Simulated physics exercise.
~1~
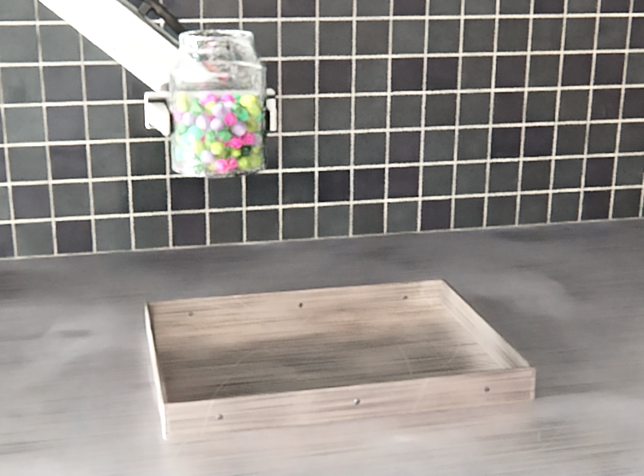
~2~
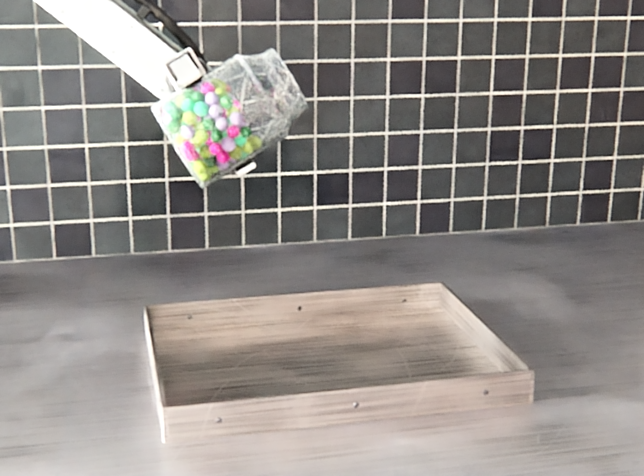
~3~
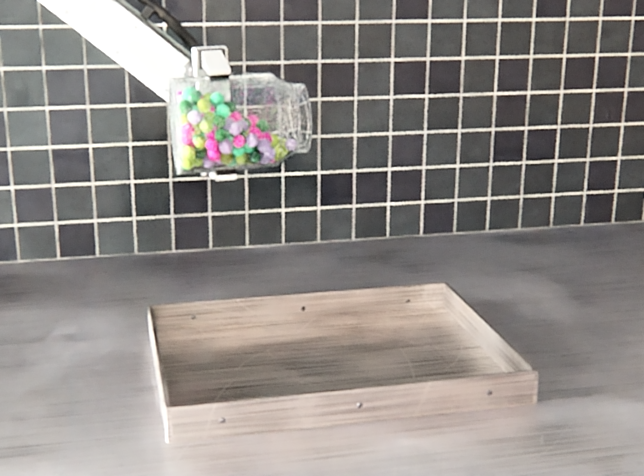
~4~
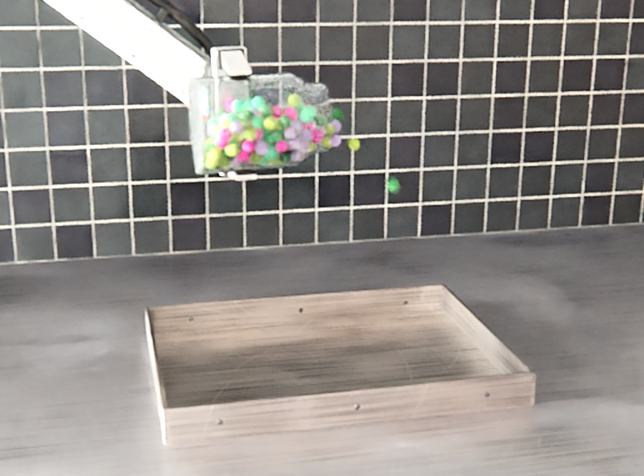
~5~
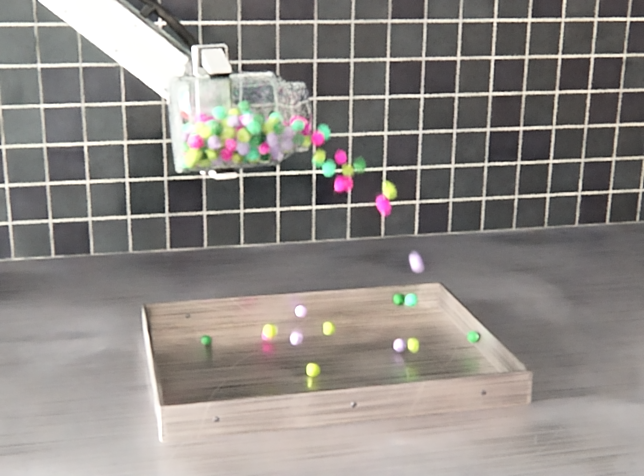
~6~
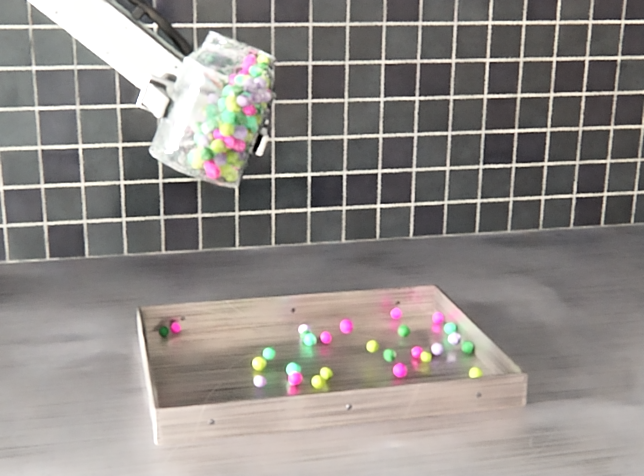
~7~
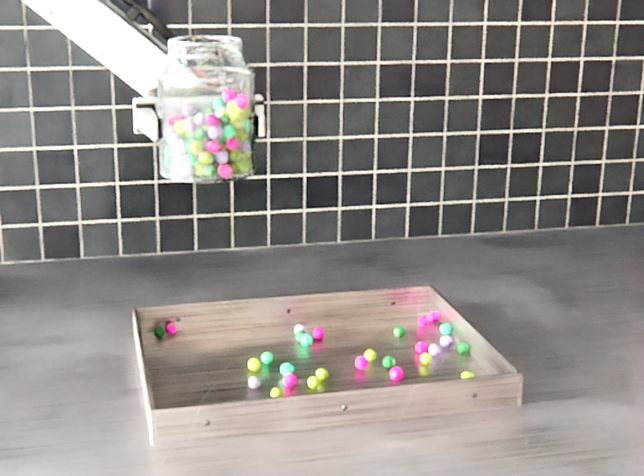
A robot arm holding a clear jar of colourful round sweets tips it over to the right until some spill out and scatter across the shallow wooden tray below, then turns it back upright with most of the sweets still inside.
